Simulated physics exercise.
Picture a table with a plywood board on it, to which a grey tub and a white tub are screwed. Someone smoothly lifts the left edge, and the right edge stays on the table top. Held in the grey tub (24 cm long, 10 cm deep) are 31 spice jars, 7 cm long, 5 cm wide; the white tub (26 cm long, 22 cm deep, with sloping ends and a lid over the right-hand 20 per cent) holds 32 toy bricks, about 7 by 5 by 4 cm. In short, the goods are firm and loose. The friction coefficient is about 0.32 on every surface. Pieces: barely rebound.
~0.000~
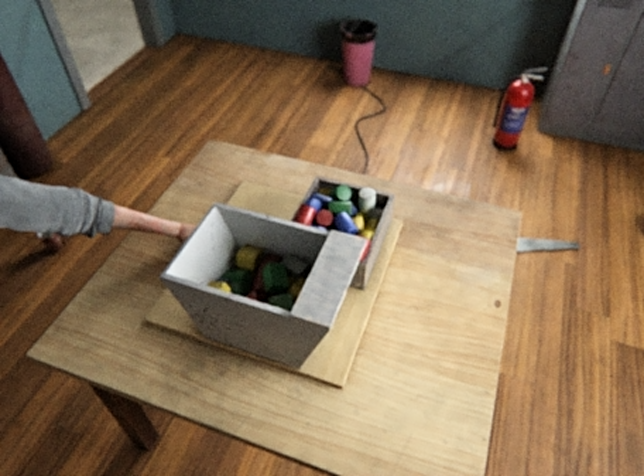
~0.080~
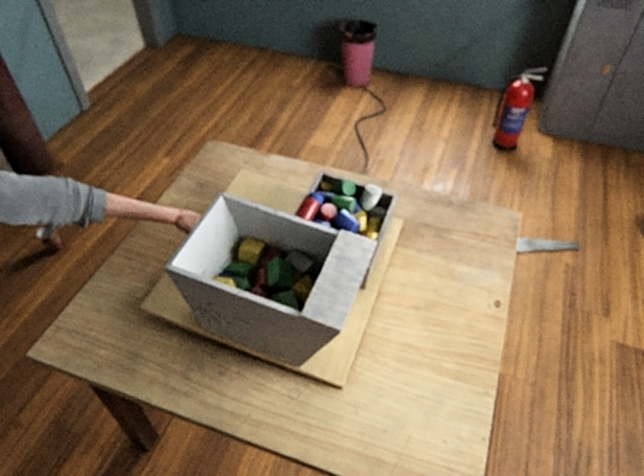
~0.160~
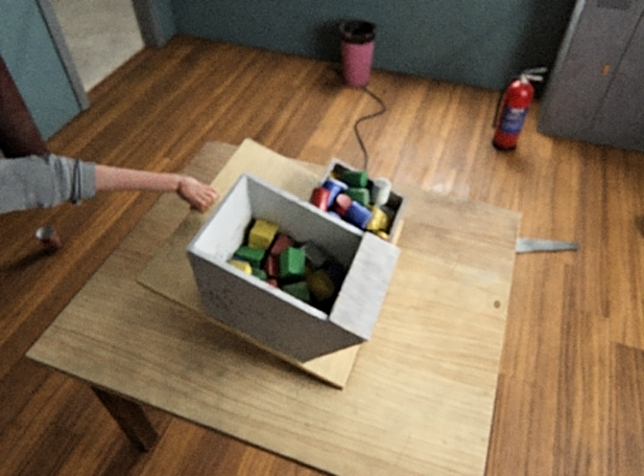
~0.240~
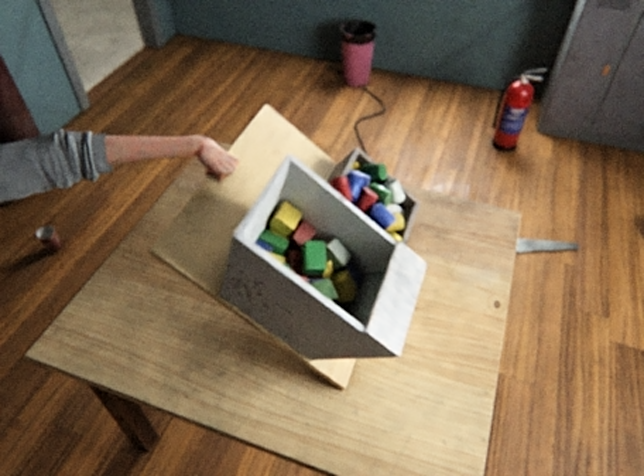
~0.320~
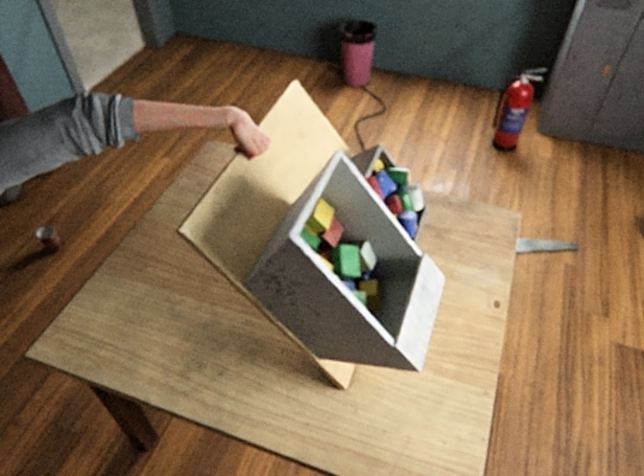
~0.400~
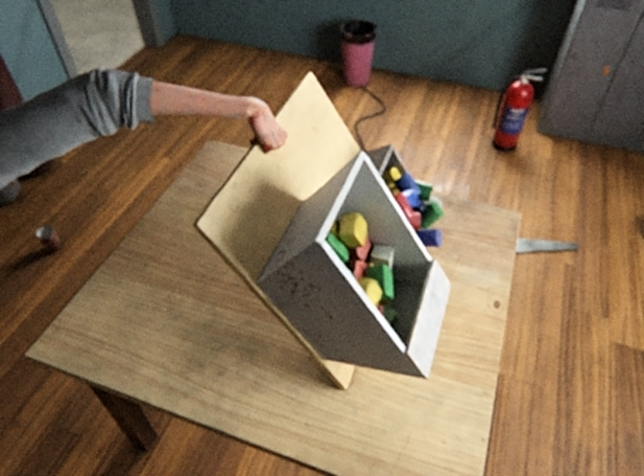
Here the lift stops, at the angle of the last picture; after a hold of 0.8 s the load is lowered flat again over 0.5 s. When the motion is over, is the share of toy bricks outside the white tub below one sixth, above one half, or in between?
I would predict the loss comes to less than one in six.
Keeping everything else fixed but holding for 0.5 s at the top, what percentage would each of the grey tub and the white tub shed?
In that case grey tub 40, white tub 0 per cent.
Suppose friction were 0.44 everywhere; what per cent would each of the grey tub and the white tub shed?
That would cost the grey tub 50 and the white tub 10 per cent of the load.
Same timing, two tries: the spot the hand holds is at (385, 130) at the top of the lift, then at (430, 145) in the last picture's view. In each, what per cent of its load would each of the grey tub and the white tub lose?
The grey tub would lose 80 per cent in the first try and 90 per cent in the second, the white tub 60 and then 70 per cent.
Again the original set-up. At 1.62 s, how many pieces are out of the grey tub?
The grey tub is at around 12.
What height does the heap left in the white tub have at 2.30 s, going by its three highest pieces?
17 centimetres high, more or less.
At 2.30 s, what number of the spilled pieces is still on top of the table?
Around 8 in all.
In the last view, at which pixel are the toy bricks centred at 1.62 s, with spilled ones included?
Centre: About (297, 308) px.
After 0.70 s, tilt 56°; the grey tub is down by 13 of 31 and the white tub is down by 1 of 32.
After 1.09 s, tilt 56°; the grey tub is down by 13 of 31 and the white tub is down by 1 of 32.
After 1.62 s, tilt 4°; the grey tub is down by 13 of 31 and the white tub is down by 1 of 32.
When it is over (at 2.30 s), the grey tub is down by 13 of 31 and the white tub is down by 1 of 32. Asked share, 1 of 32, 3 per cent.
